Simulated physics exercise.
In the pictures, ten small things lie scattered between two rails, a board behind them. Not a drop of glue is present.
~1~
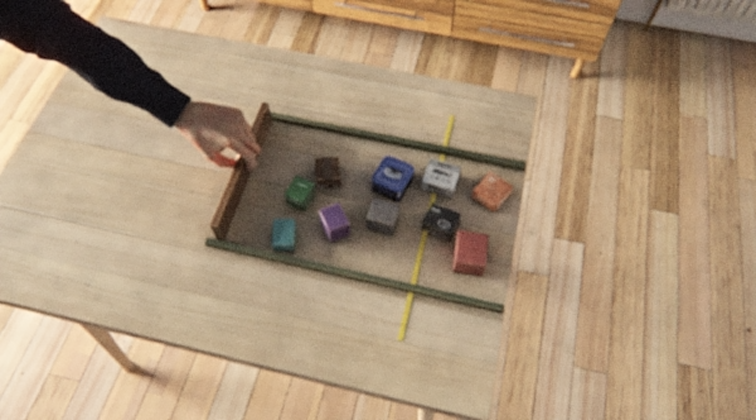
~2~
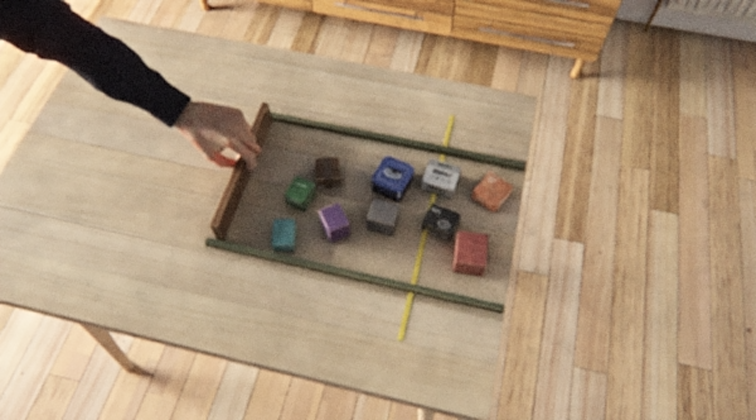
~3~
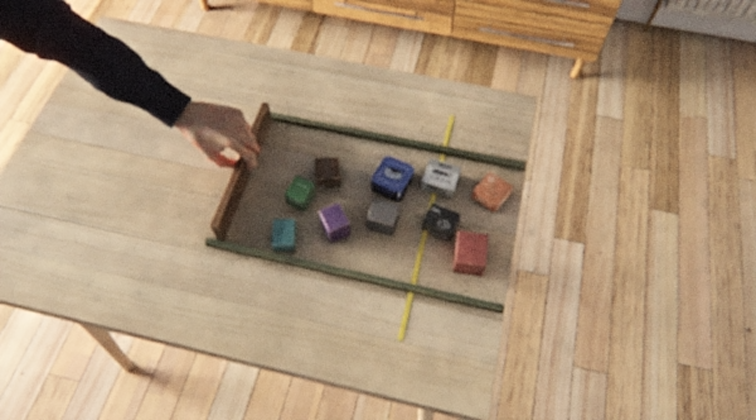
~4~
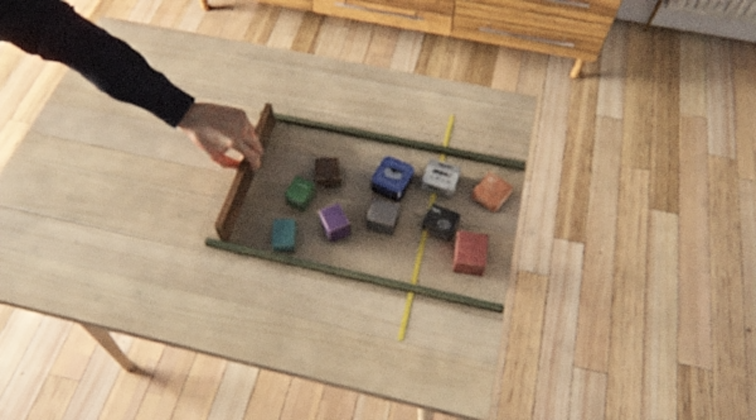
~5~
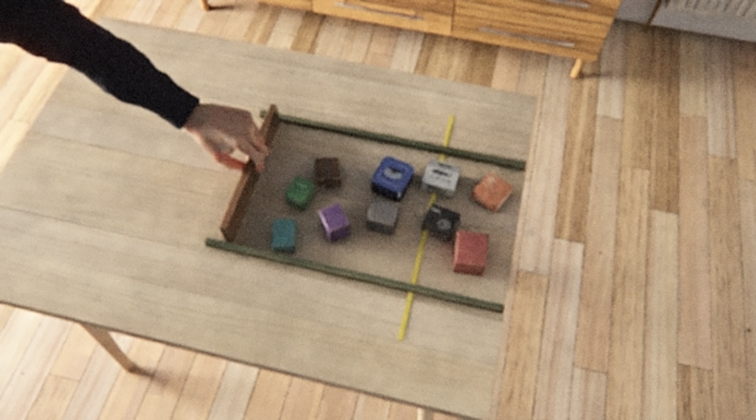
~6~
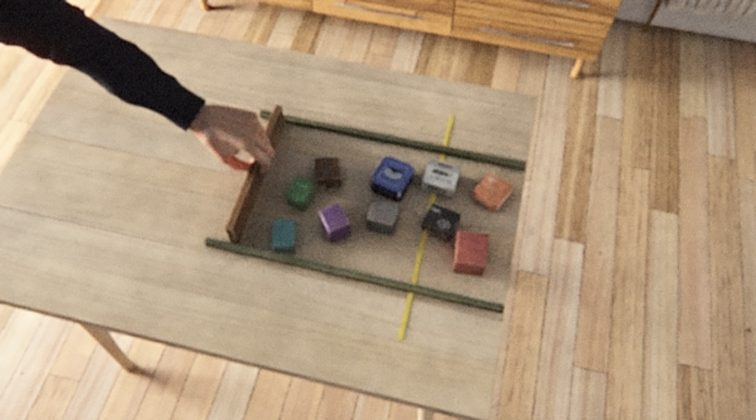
On a wooden table, a hand slides a brown board slightly right toward scattered small objects.
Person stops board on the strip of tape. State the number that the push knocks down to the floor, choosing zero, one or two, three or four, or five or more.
Count off: One, maybe two.
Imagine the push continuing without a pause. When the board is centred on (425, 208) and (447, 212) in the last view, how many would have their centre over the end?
That gives counts of 1 and 2, in that order.
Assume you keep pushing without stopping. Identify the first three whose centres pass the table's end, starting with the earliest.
Orange box, white box, black box.
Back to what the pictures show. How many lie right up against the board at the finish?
Counting them up gives 4.
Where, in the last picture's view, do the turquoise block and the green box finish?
Turquoise block at (426, 273), green box at (438, 219).
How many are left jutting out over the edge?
The answer comes to 1.
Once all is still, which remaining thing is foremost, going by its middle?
That's the white box.
Soon after, none off yet; orange box at rest near (492, 192); red block at rest near (471, 254); black box at rest near (441, 222).
In the end, the number that fall off is one or two; gone, orange box.
